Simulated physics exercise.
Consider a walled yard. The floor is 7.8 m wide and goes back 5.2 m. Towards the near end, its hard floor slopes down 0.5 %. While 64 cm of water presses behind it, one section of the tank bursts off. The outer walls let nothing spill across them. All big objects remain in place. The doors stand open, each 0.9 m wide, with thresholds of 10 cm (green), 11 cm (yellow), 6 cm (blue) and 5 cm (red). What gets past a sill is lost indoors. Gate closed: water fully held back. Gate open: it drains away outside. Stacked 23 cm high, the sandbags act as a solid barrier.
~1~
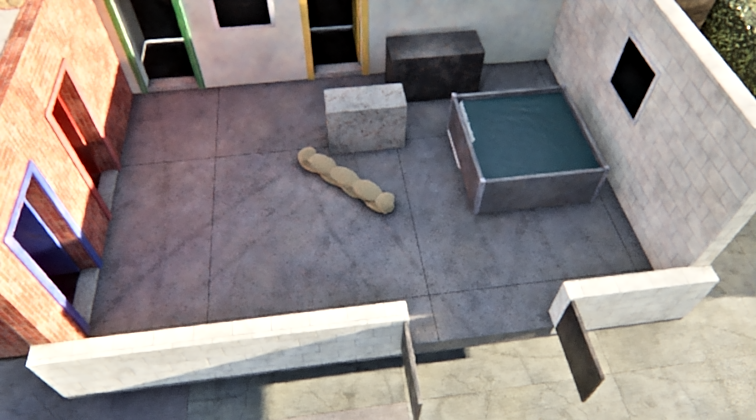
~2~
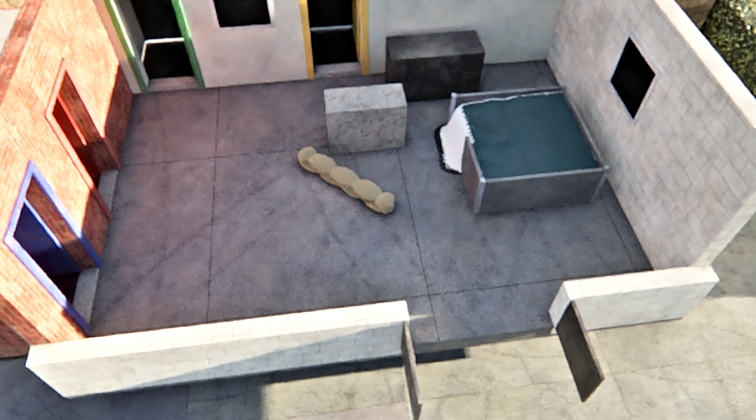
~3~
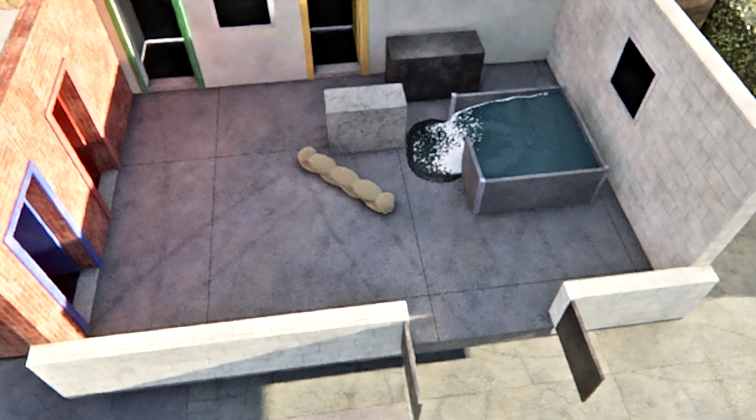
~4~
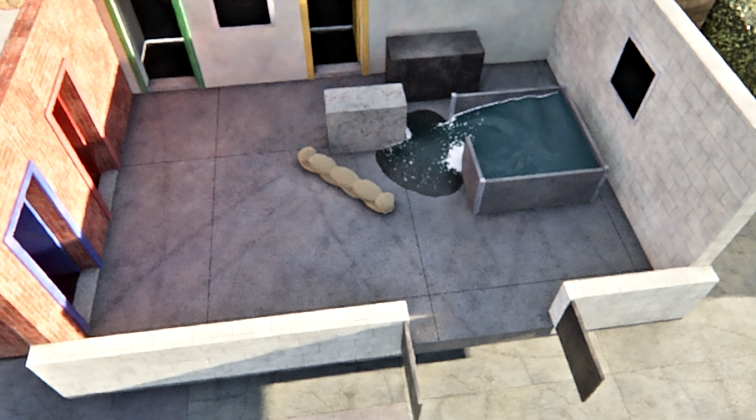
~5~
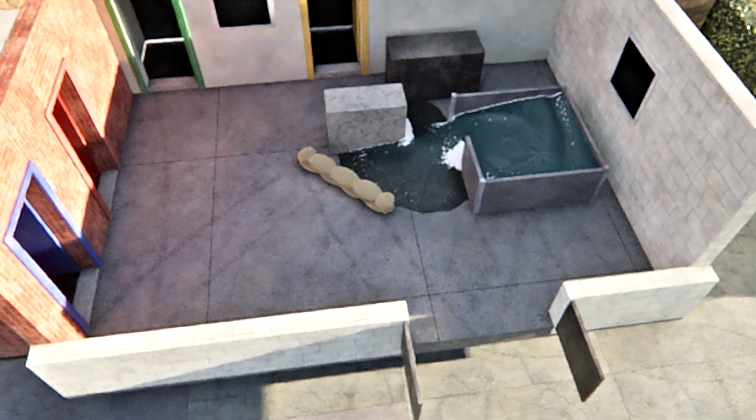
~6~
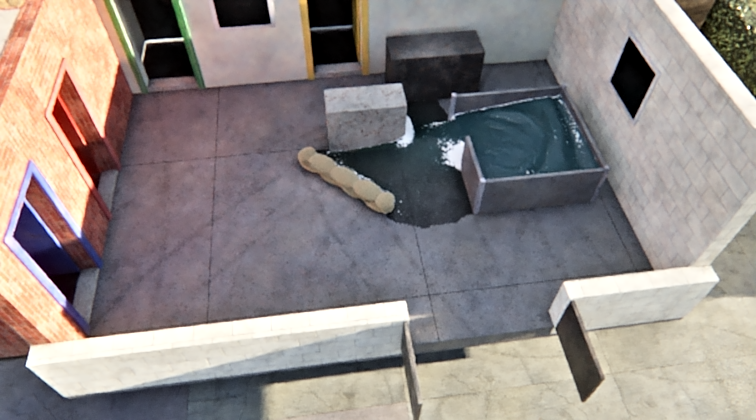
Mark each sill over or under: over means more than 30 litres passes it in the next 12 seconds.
Green door - under; yellow door - under; blue door - under; red door - under.
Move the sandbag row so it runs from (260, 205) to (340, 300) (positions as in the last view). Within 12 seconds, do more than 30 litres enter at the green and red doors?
Result: Green door inside the limit; red door beyond the limit.
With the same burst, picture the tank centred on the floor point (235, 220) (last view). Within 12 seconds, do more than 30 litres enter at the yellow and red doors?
Yellow gets no more than that, red gets more than that.
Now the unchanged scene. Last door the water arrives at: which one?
That would be the blue door.
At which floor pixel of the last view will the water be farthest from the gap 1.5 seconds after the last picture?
(204, 95).
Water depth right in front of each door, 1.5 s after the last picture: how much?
Centimetres: Green 0 / yellow 10 / blue 0 / red 0.
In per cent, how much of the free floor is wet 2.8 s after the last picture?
Some 50 per cent of the floor is wet.
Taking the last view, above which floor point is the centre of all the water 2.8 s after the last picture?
Near (415, 152).
Then, 0.7 s after the last picture water covers 20 % of the floor and is deepest (44 cm) near (404, 140); green door not reached, yellow door 5 cm at the sill, 0 L in, blue door not reached, red door not reached.
Then, 1.5 s after the last picture water covers 40 % of the floor and is deepest (35 cm) near (369, 185); green door not reached, yellow door 10 cm at the sill, 0 L in, blue door not reached, red door not reached.
Then, 2.8 s after the last picture water covers 50 % of the floor and is deepest (28 cm) near (369, 185); green door 7 cm at the sill, 0 L in, yellow door 7 cm at the sill, 1 L in, blue door not reached, red door not reached.
Then, 6.3 s after the last picture water covers 85 % of the floor and is deepest (14 cm) near (382, 192); green door 8 cm at the sill, 4 L in, yellow door 6 cm at the sill, 1 L in, blue door 3 cm at the sill, 0 L in, red door 6 cm at the sill, 1 L in.
Then, 11.3 s after the last picture water covers 95 % of the floor and is deepest (8 cm) near (492, 248); green door 4 cm at the sill, 4 L in, yellow door 4 cm at the sill, 1 L in, blue door 7 cm at the sill, 1 L in, red door 4 cm at the sill, 2 L in.
